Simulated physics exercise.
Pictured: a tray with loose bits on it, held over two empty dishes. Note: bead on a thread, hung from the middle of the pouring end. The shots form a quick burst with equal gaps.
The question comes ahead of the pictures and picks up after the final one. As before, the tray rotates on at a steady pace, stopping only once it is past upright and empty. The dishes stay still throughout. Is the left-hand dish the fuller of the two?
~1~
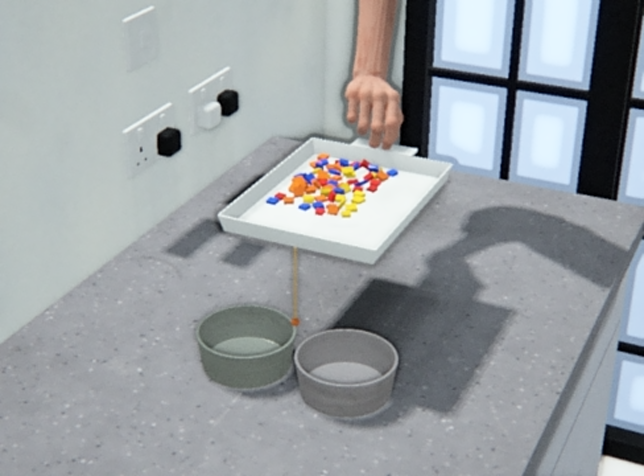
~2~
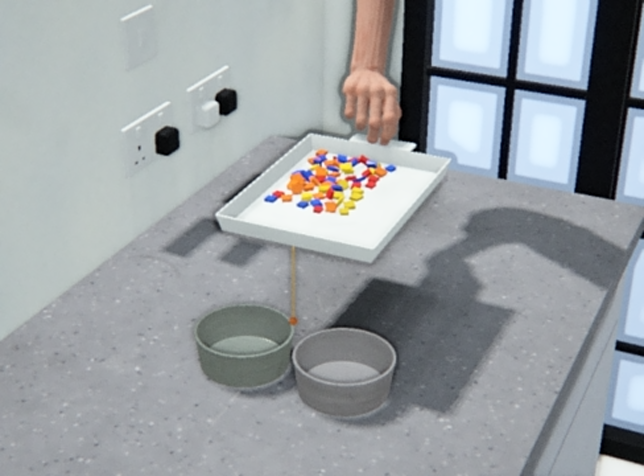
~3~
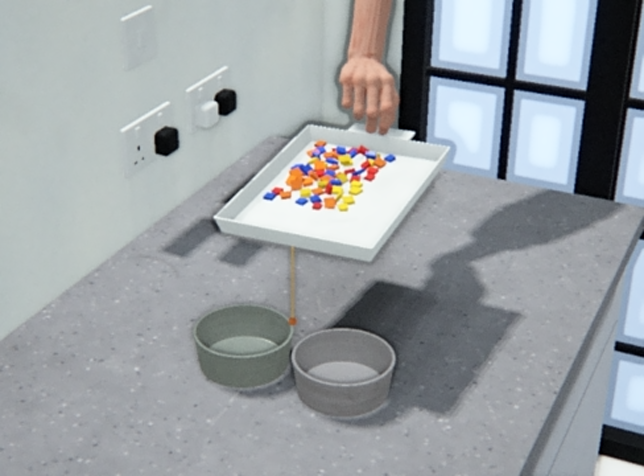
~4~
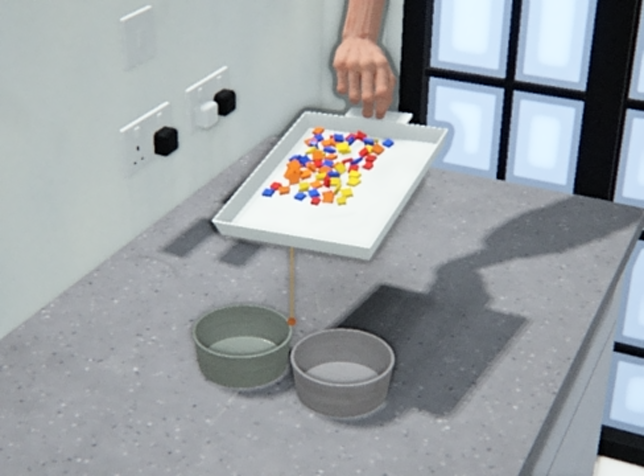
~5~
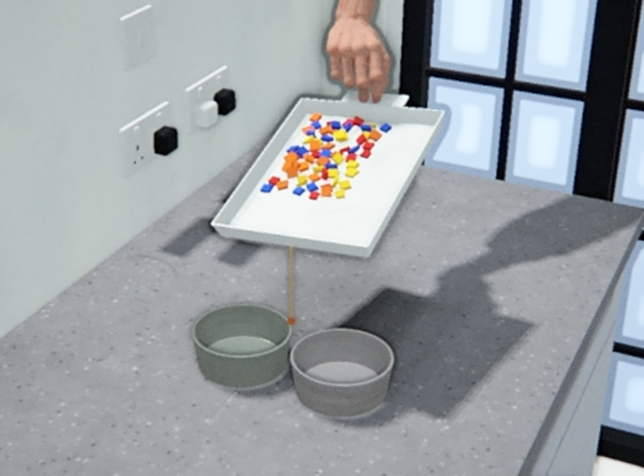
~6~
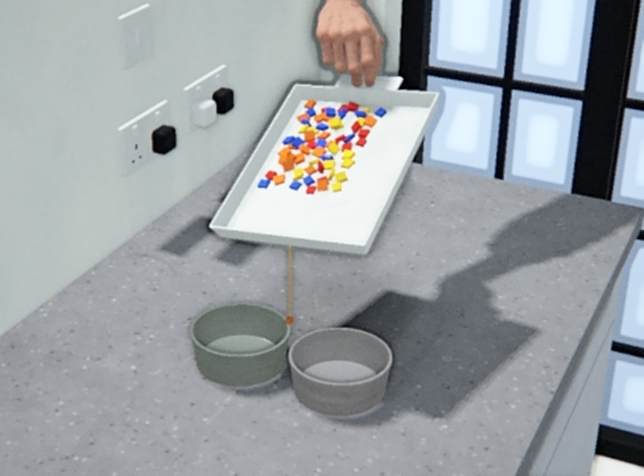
The fuller one at the end is the dish on the left, no doubt.
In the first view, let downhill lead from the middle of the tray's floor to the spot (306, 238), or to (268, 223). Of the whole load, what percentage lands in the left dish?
Well, 50 percent for one and then 80 percent for the other.
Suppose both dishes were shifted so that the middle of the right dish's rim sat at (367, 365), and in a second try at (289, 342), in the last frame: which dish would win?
First place: The leftmost dish. Second place: The leftmost dish.
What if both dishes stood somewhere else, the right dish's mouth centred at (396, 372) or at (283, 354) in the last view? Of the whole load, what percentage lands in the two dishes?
About 10% and about 70%.
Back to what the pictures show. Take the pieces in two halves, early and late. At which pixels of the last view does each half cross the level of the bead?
The first part passes (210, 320); everything after passes (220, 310).
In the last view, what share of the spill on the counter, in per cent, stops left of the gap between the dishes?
I'd say some 100 in a hundred.
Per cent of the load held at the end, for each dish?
The left dish gets close to 80 per cent and the right dish close to 0 per cent.
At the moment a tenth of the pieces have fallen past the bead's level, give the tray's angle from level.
Roughly 80 degrees of tilt.
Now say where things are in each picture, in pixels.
In the first frame, corners of the pouring end (224, 214) and (373, 247), level; middle of the load (333, 184), mosaic tiles; left dish (223, 368); right dish (325, 396); bead on its thread (295, 322).
In the second frame, corners of the pouring end (222, 214) and (371, 246), level; middle of the load (331, 181).
In the third frame, corners of the pouring end (221, 216) and (369, 245), tipped barely, lowest at the left corner; middle of the load (330, 175).
In the fourth frame, corners of the pouring end (219, 219) and (367, 244), tipped a little, lowest at the left corner; middle of the load (328, 165).
In the fifth frame, corners of the pouring end (218, 222) and (365, 243), tipped clearly, lowest at the left corner; middle of the load (326, 155).
In the sixth frame, corners of the pouring end (216, 224) and (362, 241), tipped clearly, lowest at the left corner; middle of the load (321, 145); left dish (217, 366); right dish (319, 395).
Just after the last frame, tray tipped steeply; almost all on the tray; just a few in the air.
A moment on, tray tipped past a quarter turn; roughly a quarter on the tray; roughly half in the left dish; roughly a quarter outside both; about a tenth in the air.
Further on, tray tipped past a quarter turn; the larger part in the left dish; roughly a quarter outside both.
When it is over, tray tipped past a quarter turn; not one in the right dish; the larger part in the left dish; roughly a quarter outside both.
